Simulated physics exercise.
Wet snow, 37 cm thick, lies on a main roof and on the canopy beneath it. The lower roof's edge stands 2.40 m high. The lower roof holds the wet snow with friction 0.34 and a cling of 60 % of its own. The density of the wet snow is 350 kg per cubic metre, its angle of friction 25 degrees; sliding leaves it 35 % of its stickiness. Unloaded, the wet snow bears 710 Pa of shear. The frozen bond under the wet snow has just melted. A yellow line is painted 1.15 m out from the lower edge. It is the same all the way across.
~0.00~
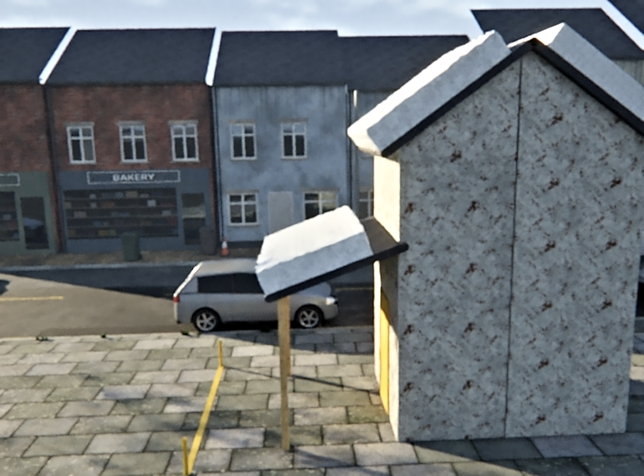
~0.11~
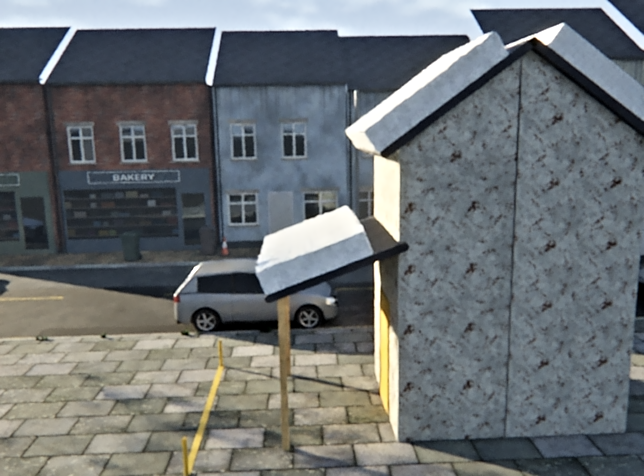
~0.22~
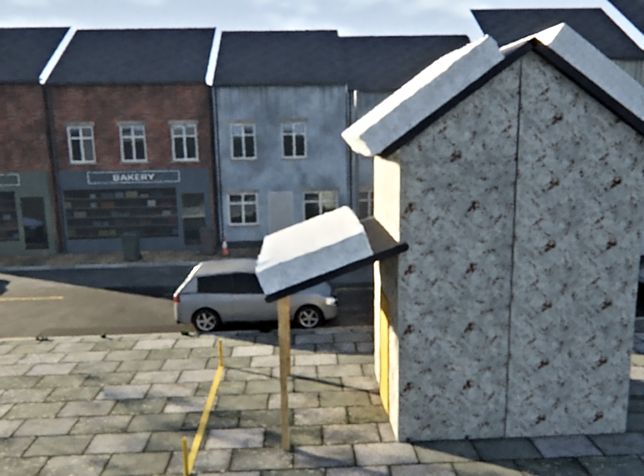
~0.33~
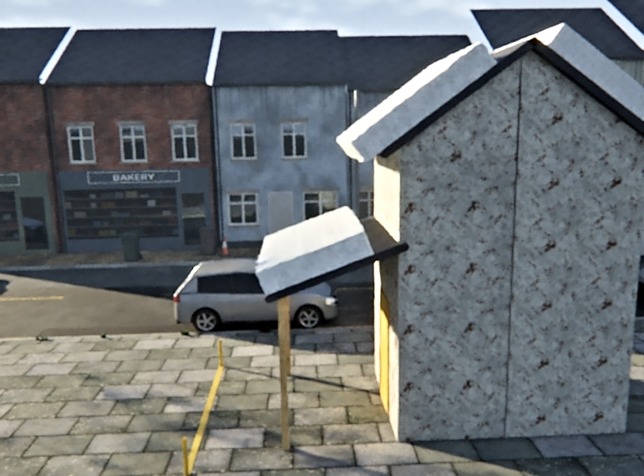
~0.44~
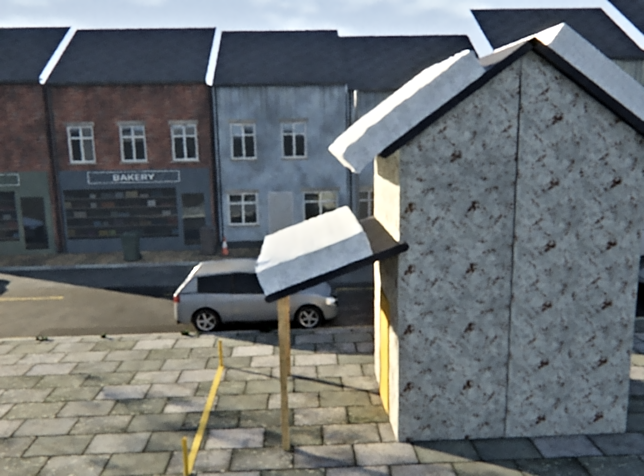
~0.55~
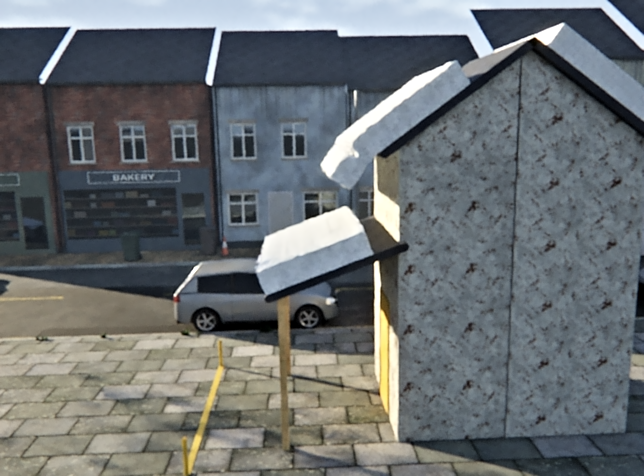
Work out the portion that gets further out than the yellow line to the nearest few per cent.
Close to 57 per cent.
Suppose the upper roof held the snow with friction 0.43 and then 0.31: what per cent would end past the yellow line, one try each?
In that order: 50 %, 55 %.
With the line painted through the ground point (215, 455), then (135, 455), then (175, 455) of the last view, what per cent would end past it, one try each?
In that order: 65 %, 40 %, 50 %.
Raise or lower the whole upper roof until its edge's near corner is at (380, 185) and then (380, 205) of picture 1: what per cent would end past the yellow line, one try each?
In that order: 55 %, 45 %.
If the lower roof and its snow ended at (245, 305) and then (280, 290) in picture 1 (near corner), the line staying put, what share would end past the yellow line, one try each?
In turn about 60 %, 50 %.
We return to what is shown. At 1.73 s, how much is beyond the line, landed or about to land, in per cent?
Some 45 per cent.
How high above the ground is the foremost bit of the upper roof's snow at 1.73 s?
Roughly 0.2 m.
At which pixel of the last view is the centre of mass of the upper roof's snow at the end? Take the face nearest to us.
Around (113, 428).
After 1.09 s, none is below the lower edge and 0 % is past the line.
After 1.73 s, 66 % is below the lower edge and 46 % is past the line.
After 2.36 s, 69 % is below the lower edge and 57 % is past the line.
After 3.00 s, 69 % is below the lower edge and 57 % is past the line.
After 3.10 s, 69 % is below the lower edge and 57 % is past the line.
